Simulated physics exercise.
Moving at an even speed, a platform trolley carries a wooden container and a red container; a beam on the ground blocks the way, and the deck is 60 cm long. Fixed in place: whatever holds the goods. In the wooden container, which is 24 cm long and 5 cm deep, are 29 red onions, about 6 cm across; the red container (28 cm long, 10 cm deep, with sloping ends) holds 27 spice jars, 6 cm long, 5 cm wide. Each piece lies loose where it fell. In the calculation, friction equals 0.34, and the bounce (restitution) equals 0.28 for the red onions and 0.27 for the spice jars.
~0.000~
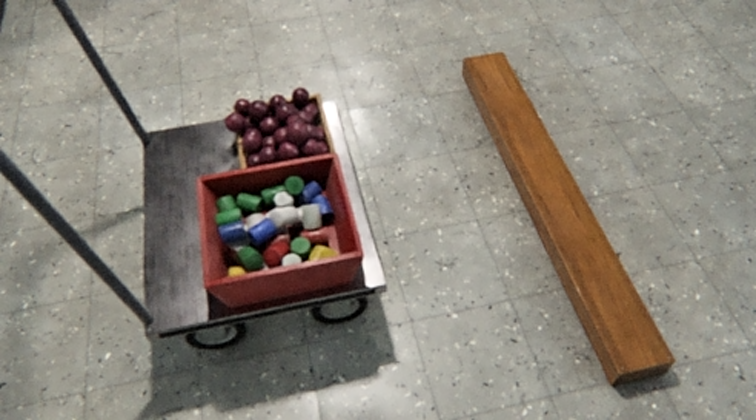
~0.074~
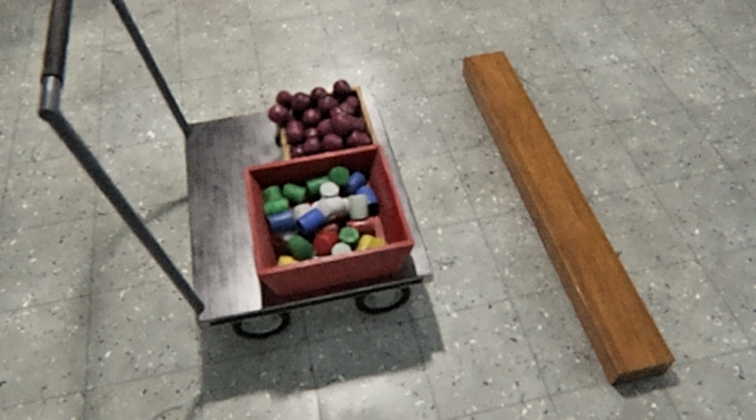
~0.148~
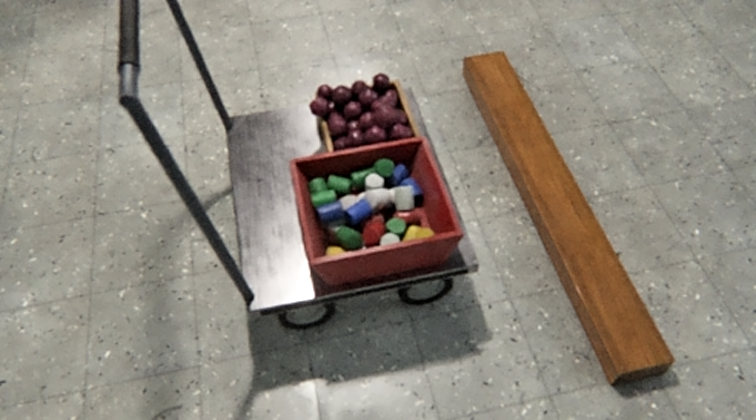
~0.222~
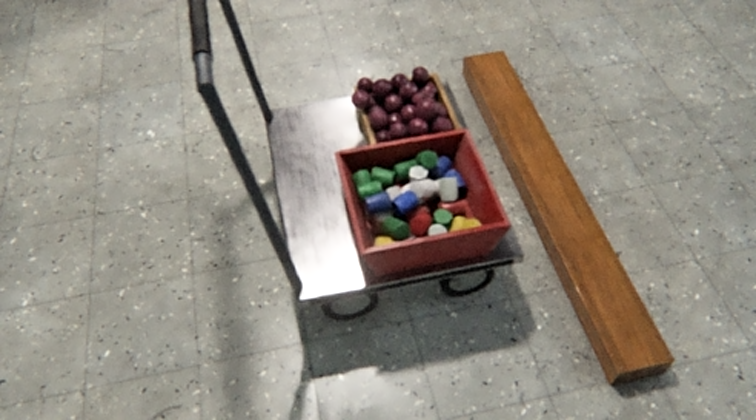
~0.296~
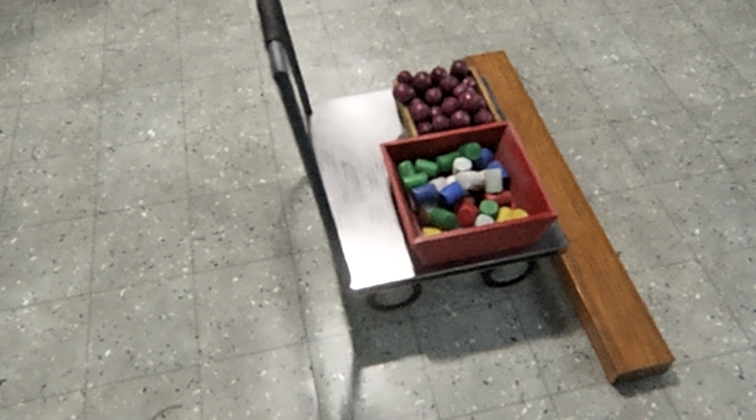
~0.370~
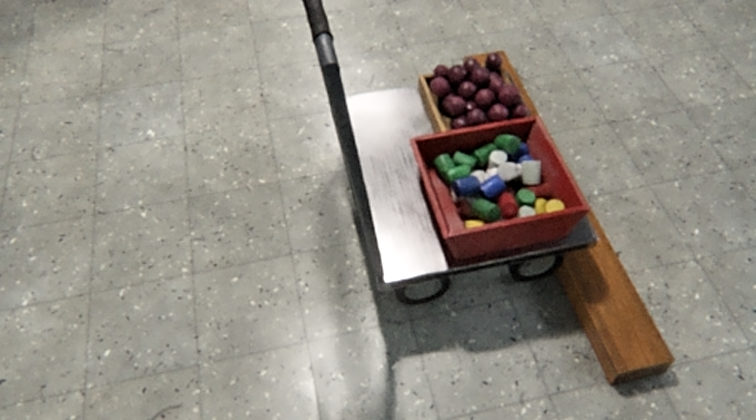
On a speckled tile floor, a platform trolley carrying a wooden container of red onions and a red container of colourful spice jars rolled rightward until it came up against a wooden beam.
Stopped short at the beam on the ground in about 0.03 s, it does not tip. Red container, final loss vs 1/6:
It is going to fall shy of a sixth.
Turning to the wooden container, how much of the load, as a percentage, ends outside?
Wooden container - about 40 per cent.
After 0.43 s, the wooden container is down by 6 of 29 and the red container has all 27.
After 0.55 s, the wooden container is down by 9 of 29 and the red container has all 27.
After 0.78 s, the wooden container is down by 11 of 29 and the red container has all 27.
Outcome (at 1.29 s), the wooden container is down by 12 of 29 and the red container has all 27. Asked share, 0 of 27, 0 per cent.
